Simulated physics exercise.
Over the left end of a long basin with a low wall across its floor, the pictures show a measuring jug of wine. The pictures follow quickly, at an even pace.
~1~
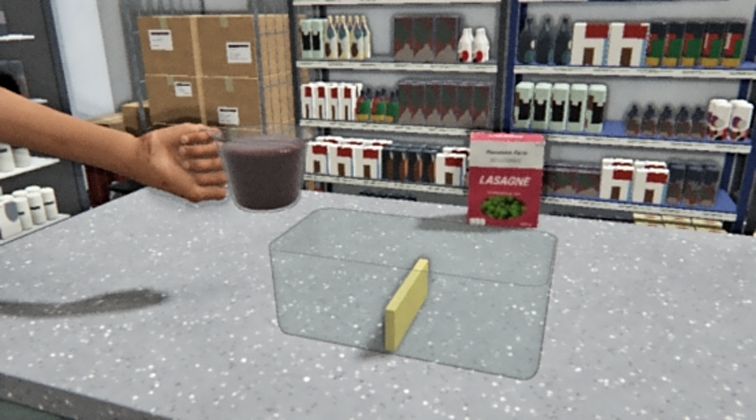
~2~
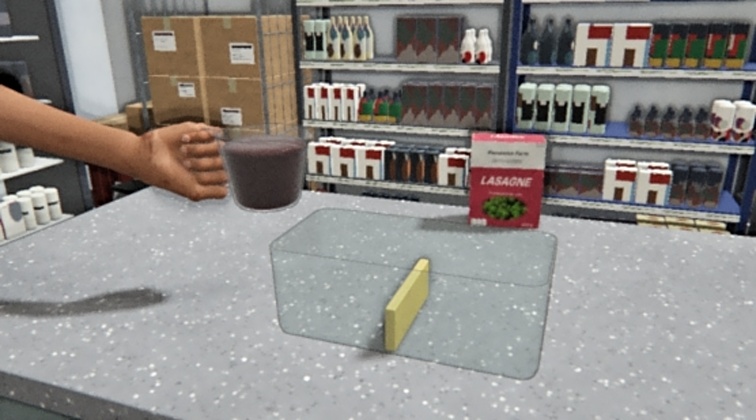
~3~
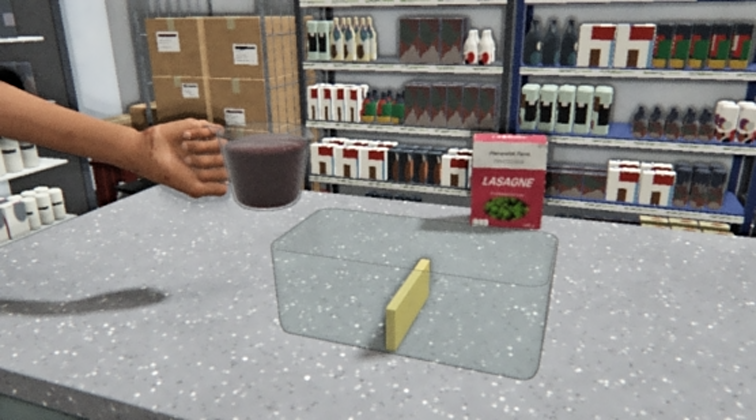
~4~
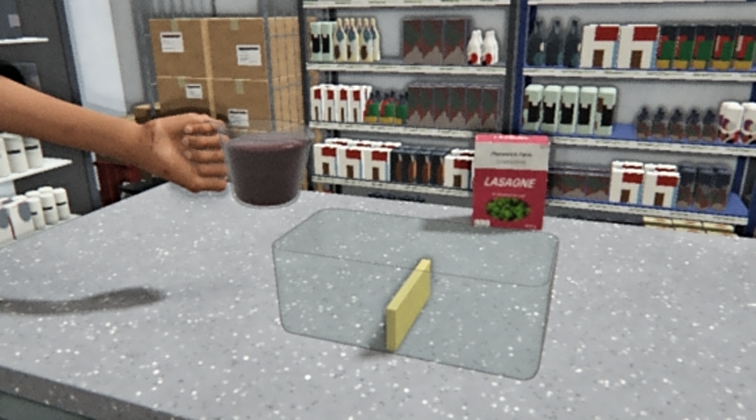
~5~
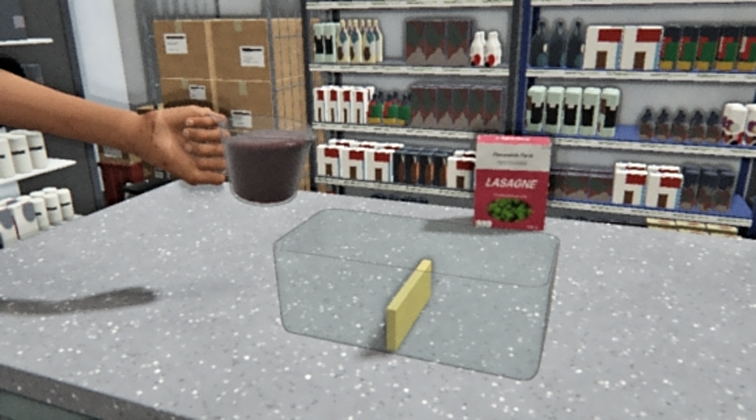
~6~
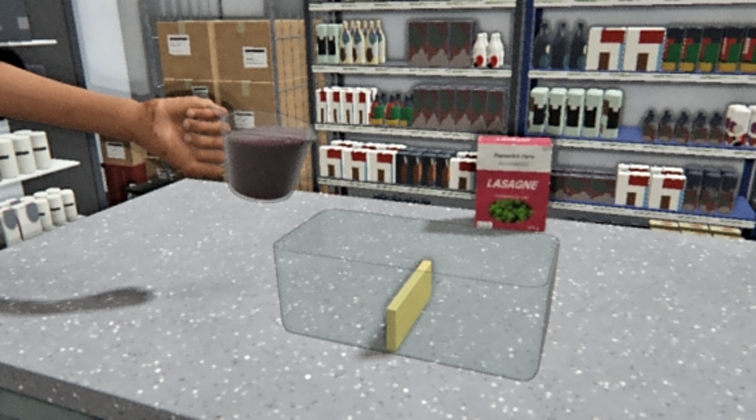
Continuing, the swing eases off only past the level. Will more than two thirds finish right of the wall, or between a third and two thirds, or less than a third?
Right of the wall there will be less than a third.
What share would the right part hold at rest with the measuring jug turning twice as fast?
Around 15 in a hundred.
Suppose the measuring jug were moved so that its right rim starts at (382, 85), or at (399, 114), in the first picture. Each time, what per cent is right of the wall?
First place gives some 95 %, second place some 95 %.
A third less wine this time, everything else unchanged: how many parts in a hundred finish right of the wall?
Roughly 5 in a hundred.
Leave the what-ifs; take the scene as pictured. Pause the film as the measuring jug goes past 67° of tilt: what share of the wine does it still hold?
70 per cent, approximately.
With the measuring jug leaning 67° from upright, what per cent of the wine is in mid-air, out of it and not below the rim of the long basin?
Roughly 25 in a hundred.
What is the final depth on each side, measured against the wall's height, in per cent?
40 per cent for the left part, 0 for the right.
A moment on, the measuring jug is tipped part way and 69 per cent is still to pour, 6 is left of the wall and 0 right of it.
Next, the measuring jug is tipped on its side and 12 per cent is still to pour, 59 is left of the wall and 1 right of it.
Then the measuring jug is tipped right over and 0 per cent is still to pour, 94 is left of the wall and 2 right of it.
Later the measuring jug is tipped right over and 0 per cent is still to pour, 94 is left of the wall and 3 right of it.
Finally, 94 per cent lies left of the wall, 3 right of it and 3 outside.
